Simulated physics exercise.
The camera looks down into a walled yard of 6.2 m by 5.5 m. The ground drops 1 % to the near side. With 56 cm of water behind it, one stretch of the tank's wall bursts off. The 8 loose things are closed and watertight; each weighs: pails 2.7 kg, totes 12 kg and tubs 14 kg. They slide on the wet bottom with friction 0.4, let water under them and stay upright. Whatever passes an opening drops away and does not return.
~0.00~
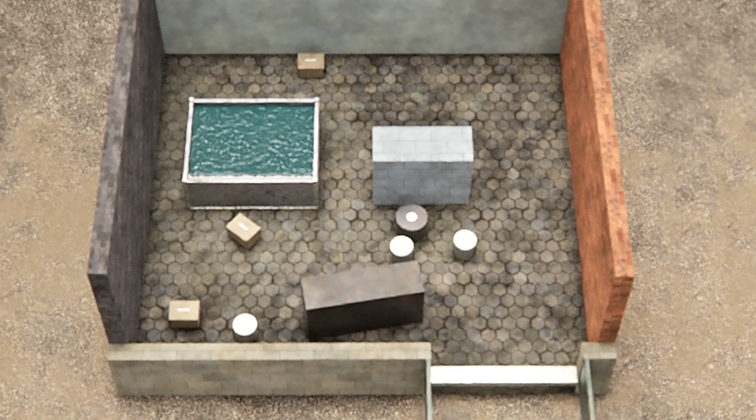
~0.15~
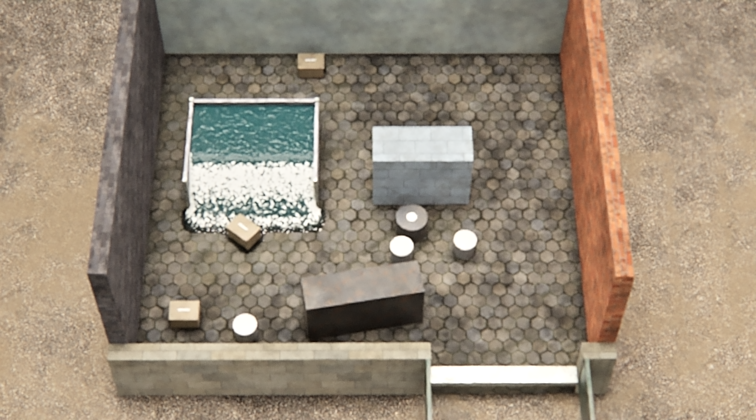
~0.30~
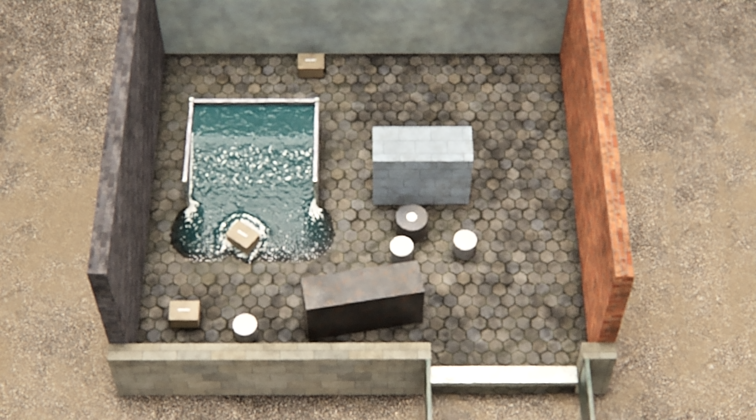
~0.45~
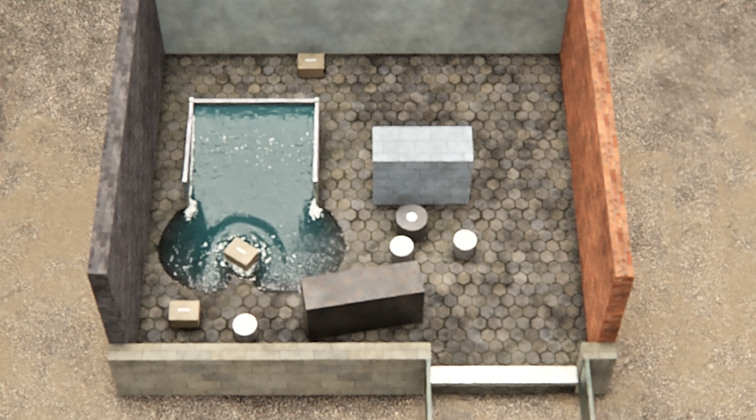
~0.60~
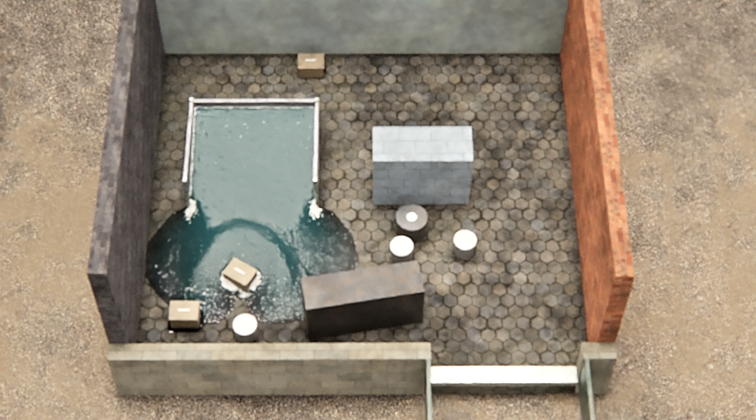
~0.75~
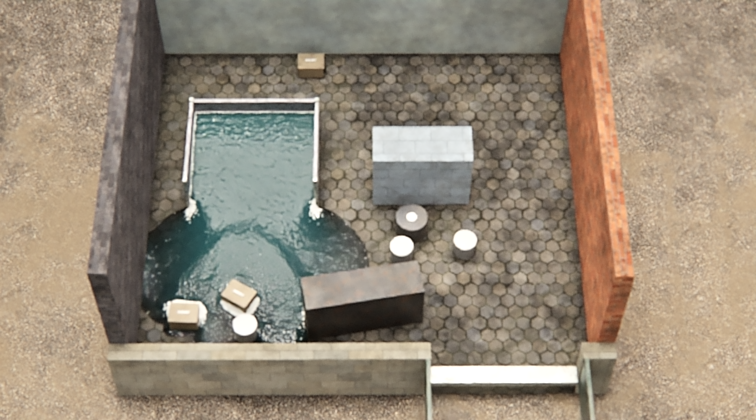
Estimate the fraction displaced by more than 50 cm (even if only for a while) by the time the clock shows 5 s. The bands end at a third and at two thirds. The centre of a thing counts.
That comes to from one to two thirds.
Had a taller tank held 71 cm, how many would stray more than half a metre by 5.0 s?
Then 6.
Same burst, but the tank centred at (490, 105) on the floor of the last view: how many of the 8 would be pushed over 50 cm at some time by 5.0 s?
Then 2.
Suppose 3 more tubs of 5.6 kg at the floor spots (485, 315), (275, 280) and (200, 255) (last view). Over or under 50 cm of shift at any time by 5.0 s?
In that order: More, past it, more.
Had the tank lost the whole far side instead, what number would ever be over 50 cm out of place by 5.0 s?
Then 3.
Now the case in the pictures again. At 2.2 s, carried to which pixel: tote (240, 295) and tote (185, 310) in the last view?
Near (188, 315) and (158, 310).
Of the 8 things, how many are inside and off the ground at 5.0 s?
I count 2.
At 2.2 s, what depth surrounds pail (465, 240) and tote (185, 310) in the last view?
About 2 and 33 cm.
After 1.1 s 1 of 8 are over 50 cm from their spots; 1 afloat.
After 2.2 s 1 of 8 are over 50 cm from their spots; 3 afloat.
After 3.5 s 4 of 8 are over 50 cm from their spots; 3 afloat.
After 5.0 s 5 of 8 are over 50 cm from their spots, and 5 have been at some point; 2 afloat.
